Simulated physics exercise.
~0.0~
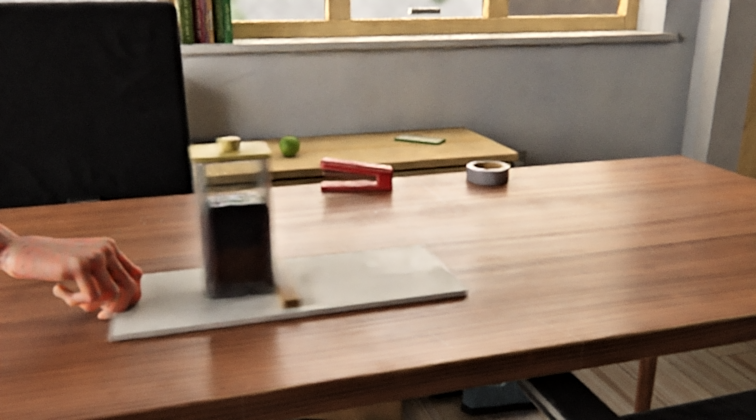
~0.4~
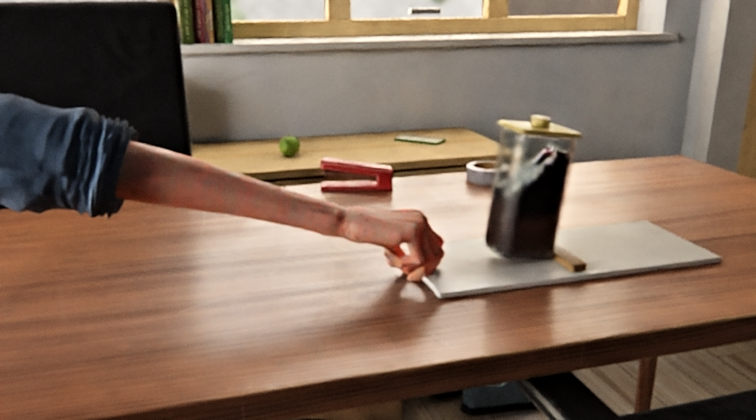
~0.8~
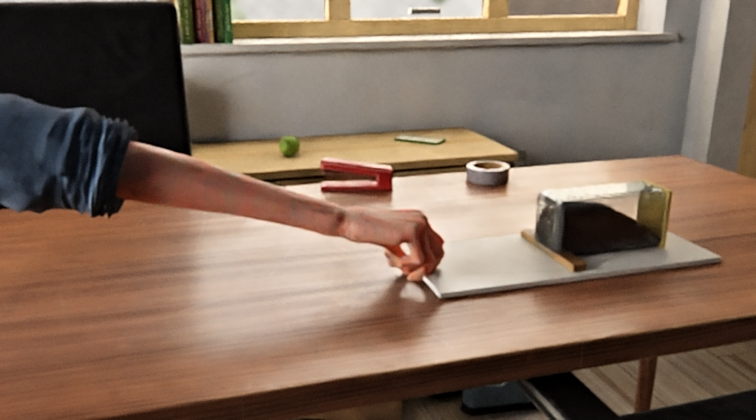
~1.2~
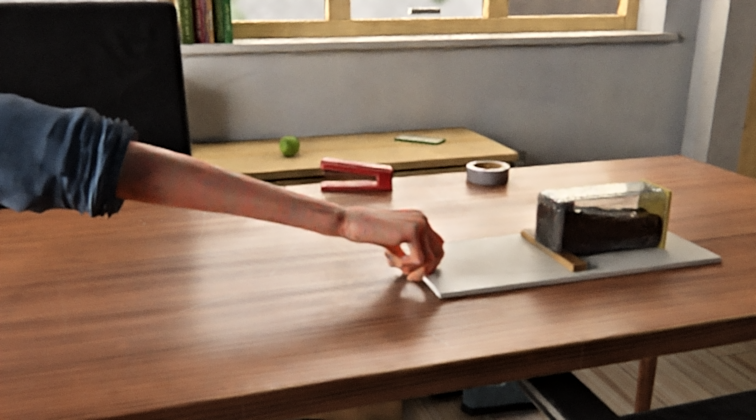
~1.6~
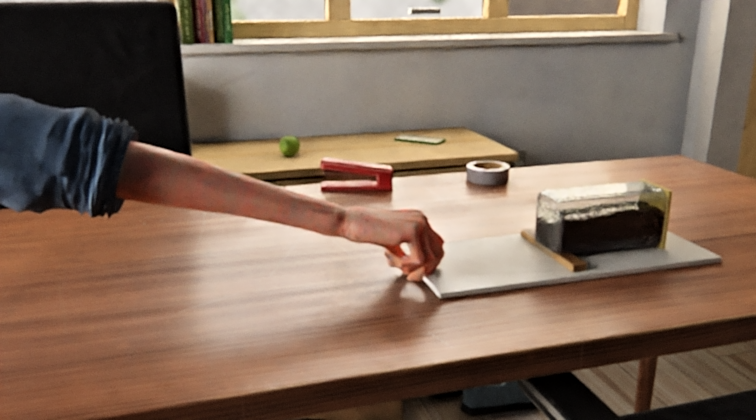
A canister of dark liquid slides right on a hand-moved board, tips over and lies sideways.
